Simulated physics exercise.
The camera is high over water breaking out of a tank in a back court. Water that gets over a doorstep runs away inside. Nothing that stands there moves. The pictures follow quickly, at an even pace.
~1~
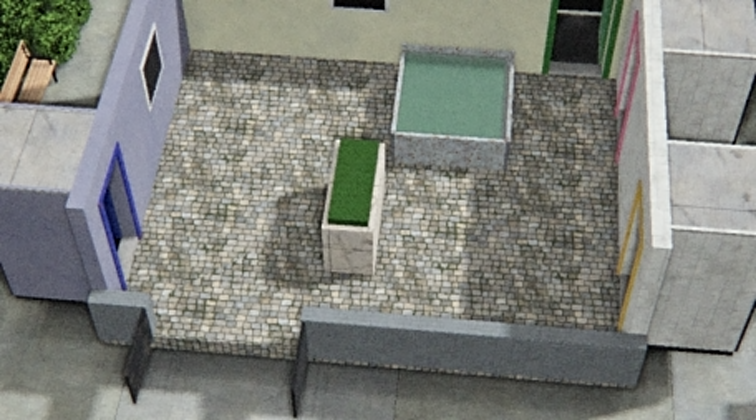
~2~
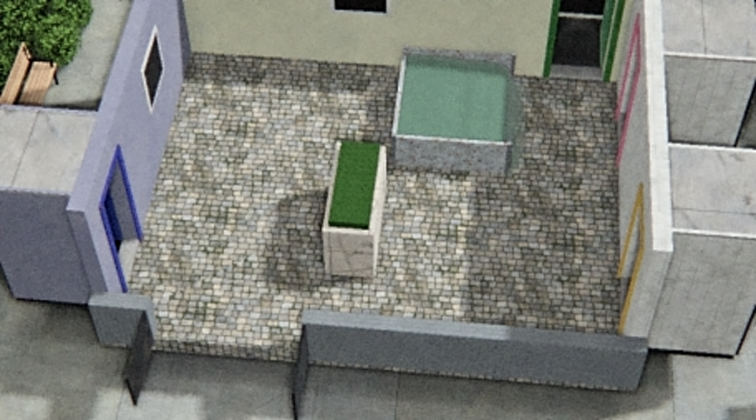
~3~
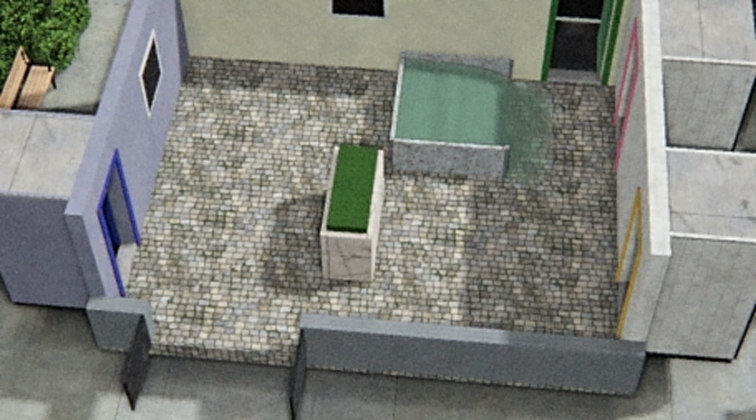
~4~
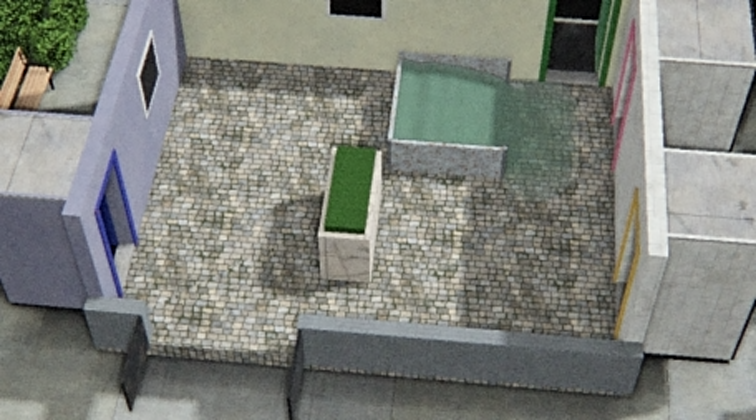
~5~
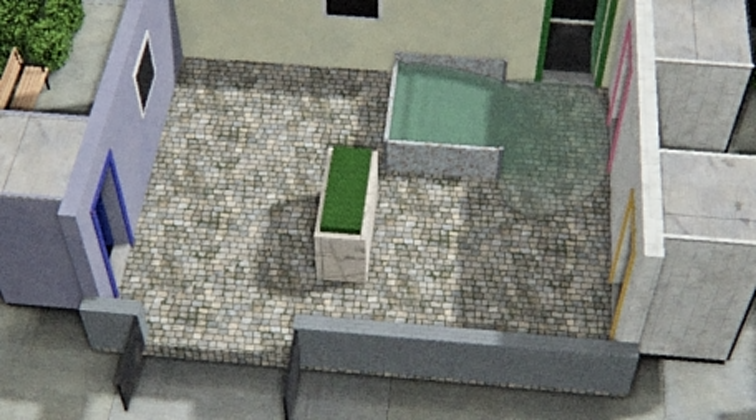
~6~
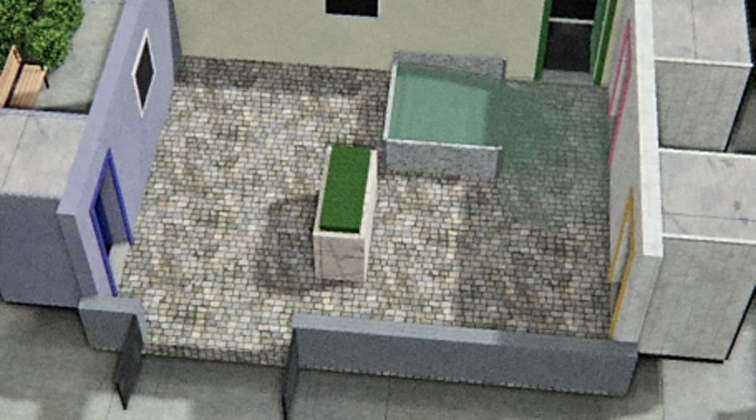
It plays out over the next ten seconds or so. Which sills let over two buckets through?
The pink door lets in a lot; the yellow door lets in a lot; the blue door admits no more than that; the green door lets in a lot.
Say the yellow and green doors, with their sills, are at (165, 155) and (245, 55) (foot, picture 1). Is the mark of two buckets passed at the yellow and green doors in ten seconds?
My reading: Yellow takes less; green is under.
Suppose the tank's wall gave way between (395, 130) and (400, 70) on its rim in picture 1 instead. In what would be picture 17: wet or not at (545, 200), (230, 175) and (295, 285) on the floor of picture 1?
In turn: Dry, wet, no water.
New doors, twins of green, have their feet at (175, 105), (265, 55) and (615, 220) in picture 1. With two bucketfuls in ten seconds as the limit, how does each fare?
In turn: Takes less, is under, is over.
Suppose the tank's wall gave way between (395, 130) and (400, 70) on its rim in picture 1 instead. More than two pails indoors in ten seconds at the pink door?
The pink one is under.
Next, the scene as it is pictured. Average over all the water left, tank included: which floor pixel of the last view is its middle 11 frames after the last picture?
I would point to (525, 147).
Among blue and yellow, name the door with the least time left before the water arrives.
First comes the yellow-painted one.
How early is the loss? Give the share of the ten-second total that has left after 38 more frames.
About 80 per cent.
A moment on, water covers 15 % of the floor; the pink door over two buckets in, the yellow door not reached, the blue door not reached, the green door under two buckets in.
Next, water covers 20 % of the floor; the pink door far over two buckets in, the yellow door wet at the sill, nothing in, the blue door not reached, the green door far over two buckets in.
Then, water covers 30 % of the floor; the pink door far over two buckets in, the yellow door under two buckets in, the blue door not reached, the green door far over two buckets in.
Later, water covers 55 % of the floor; the pink door far over two buckets in, the yellow door under two buckets in, the blue door not reached, the green door far over two buckets in.
In the end, water covers 70 % of the floor; the pink door far over two buckets in, the yellow door over two buckets in, the blue door wet at the sill, nothing in, the green door far over two buckets in.
